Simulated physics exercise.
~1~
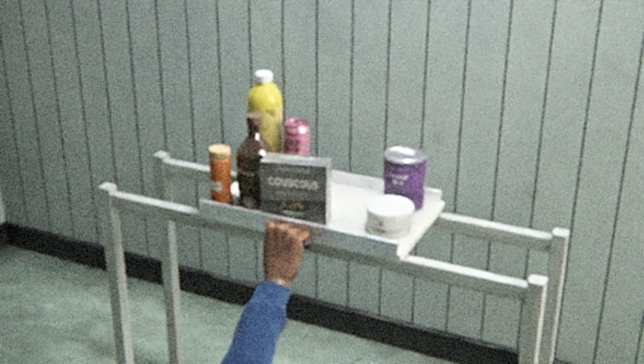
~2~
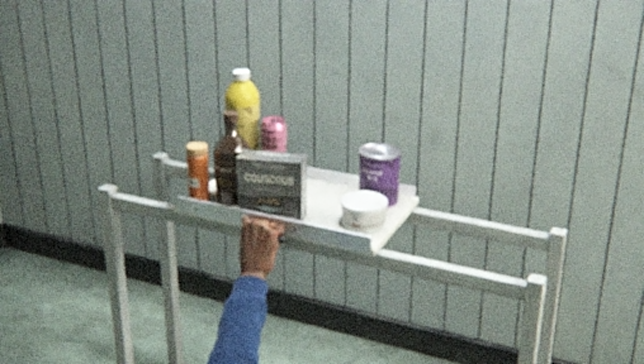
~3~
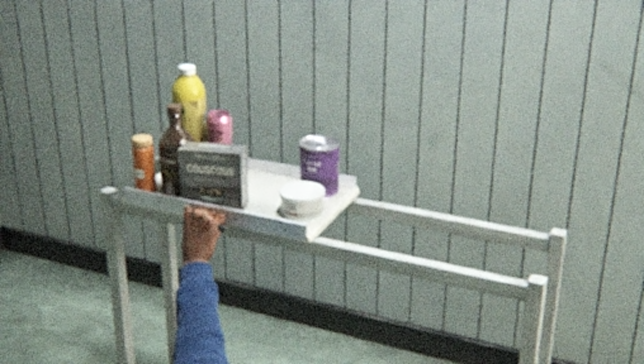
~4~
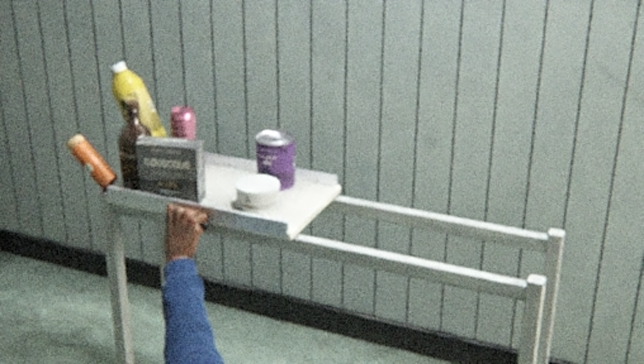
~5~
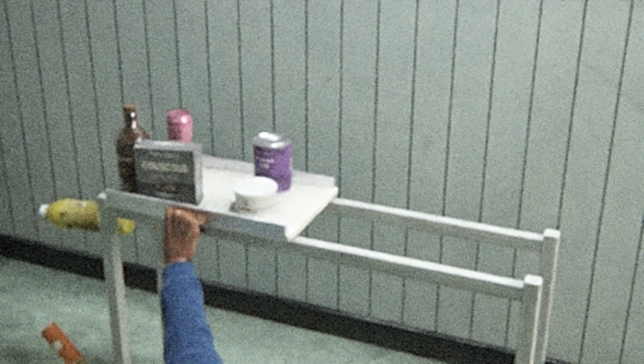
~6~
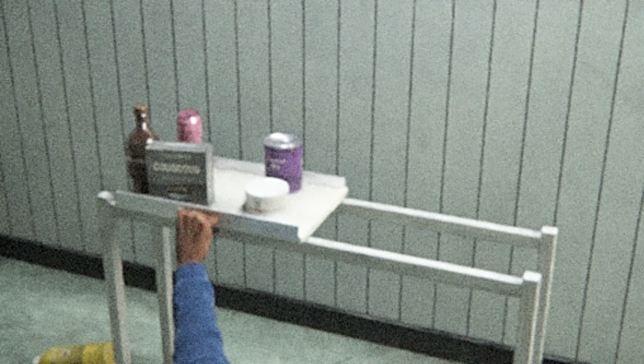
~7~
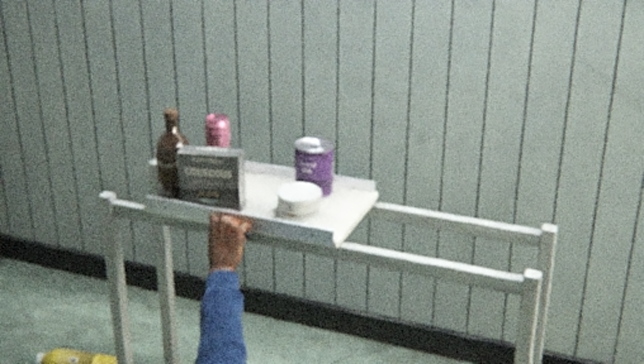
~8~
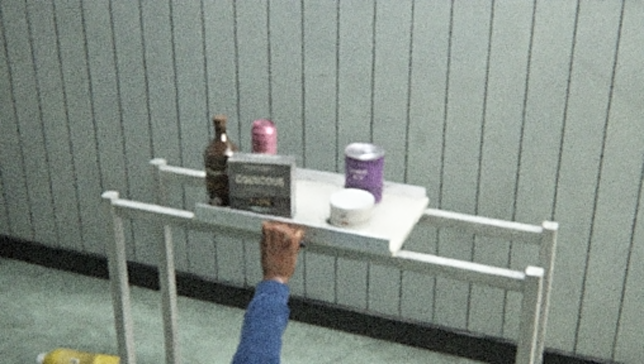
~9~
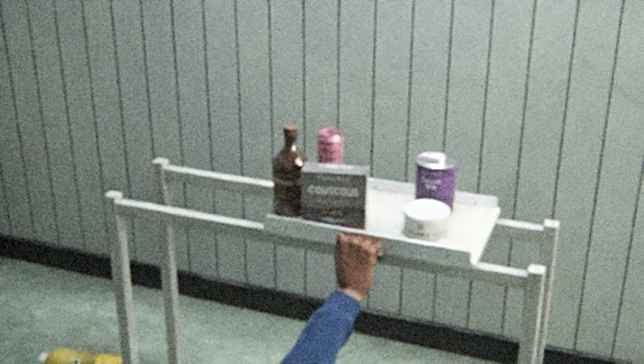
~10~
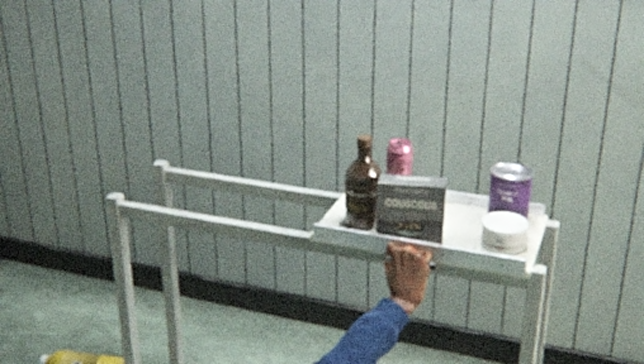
By a grooved wall, a hand sliding a loaded tray left, an orange shaker and yellow bottle toppling off, then sliding it right.
